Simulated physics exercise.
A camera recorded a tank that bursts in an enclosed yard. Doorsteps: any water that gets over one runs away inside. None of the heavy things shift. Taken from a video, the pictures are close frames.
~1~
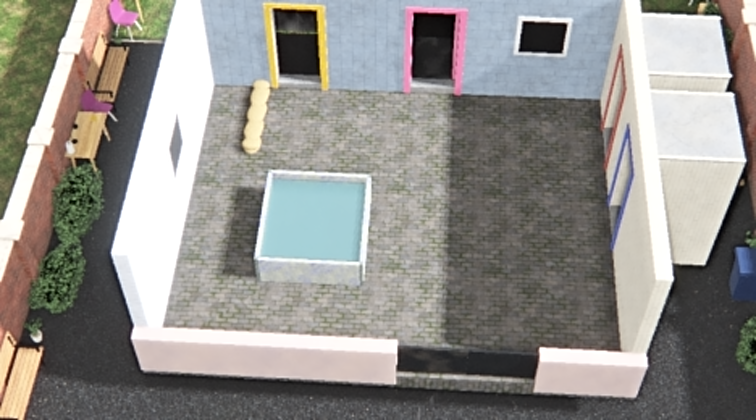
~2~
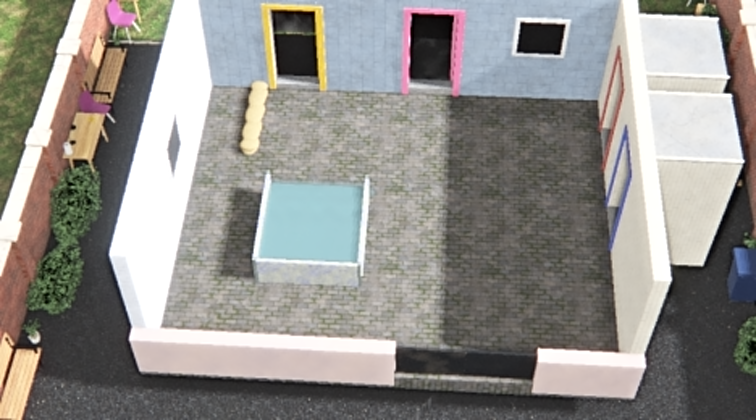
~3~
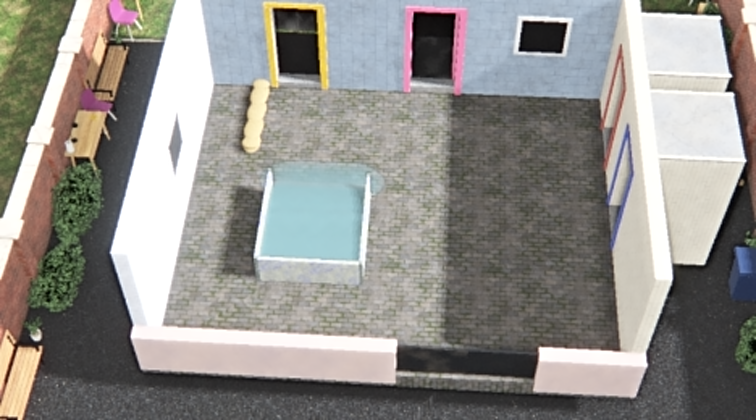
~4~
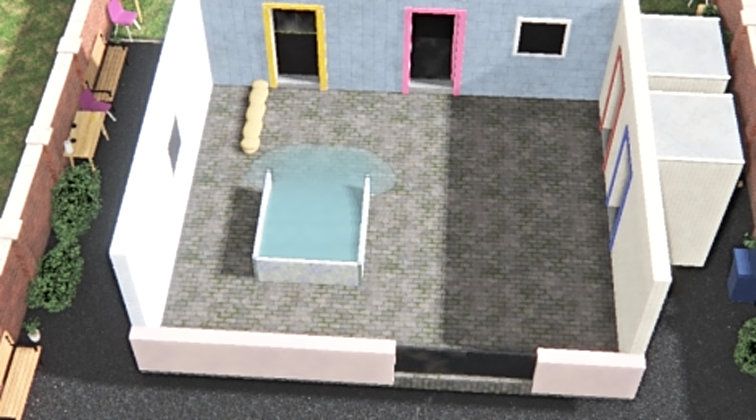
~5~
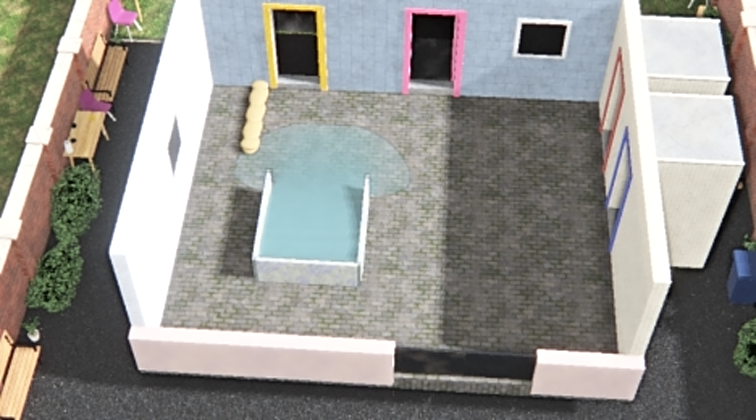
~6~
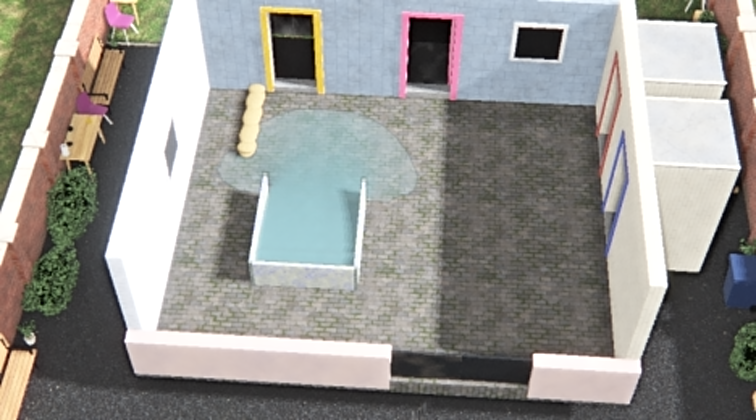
A walled yard holds an open tank whose far side opens, and water spreads across the paving.
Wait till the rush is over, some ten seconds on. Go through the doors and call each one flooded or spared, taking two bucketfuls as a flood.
Pink door: Spared, yellow door: Flooded, red door: Spared, blue door: Spared.
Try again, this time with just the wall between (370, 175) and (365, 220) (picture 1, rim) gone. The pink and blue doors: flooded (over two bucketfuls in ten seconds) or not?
The pink door remains within the limit and the blue door tops the limit.
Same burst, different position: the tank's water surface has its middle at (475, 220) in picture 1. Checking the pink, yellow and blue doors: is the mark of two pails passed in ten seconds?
As I see it, the pink door runs past the limit, the yellow door remains below and the blue door remains below.
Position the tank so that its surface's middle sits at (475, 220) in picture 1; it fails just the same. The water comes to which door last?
It's the blue-painted one.
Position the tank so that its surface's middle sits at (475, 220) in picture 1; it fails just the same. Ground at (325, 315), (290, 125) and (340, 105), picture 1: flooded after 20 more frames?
Going through the three spots in turn: Stays untouched, gets wet, gets wet.
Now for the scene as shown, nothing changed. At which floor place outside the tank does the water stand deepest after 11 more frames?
Deepest spot: Around (271, 97).
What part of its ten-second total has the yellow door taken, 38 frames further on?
I'd put it at about 100 per cent.
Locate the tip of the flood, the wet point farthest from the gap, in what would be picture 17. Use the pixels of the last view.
Near (494, 107).
A moment on, water covers 20 % of the floor; the pink door not reached, the yellow door under two buckets in, the red door not reached, the blue door not reached.
Next, water covers 25 % of the floor; the pink door wet at the sill, nothing in, the yellow door far over two buckets in, the red door not reached, the blue door not reached.
Then, water covers 35 % of the floor; the pink door wet at the sill, nothing in, the yellow door far over two buckets in, the red door not reached, the blue door not reached.
Later, water covers 60 % of the floor; the pink door wet at the sill, nothing in, the yellow door far over two buckets in, the red door wet at the sill, nothing in, the blue door wet at the sill, nothing in.
In the end, water covers 85 % of the floor; the pink door wet at the sill, nothing in, the yellow door far over two buckets in, the red door wet at the sill, nothing in, the blue door wet at the sill, nothing in.
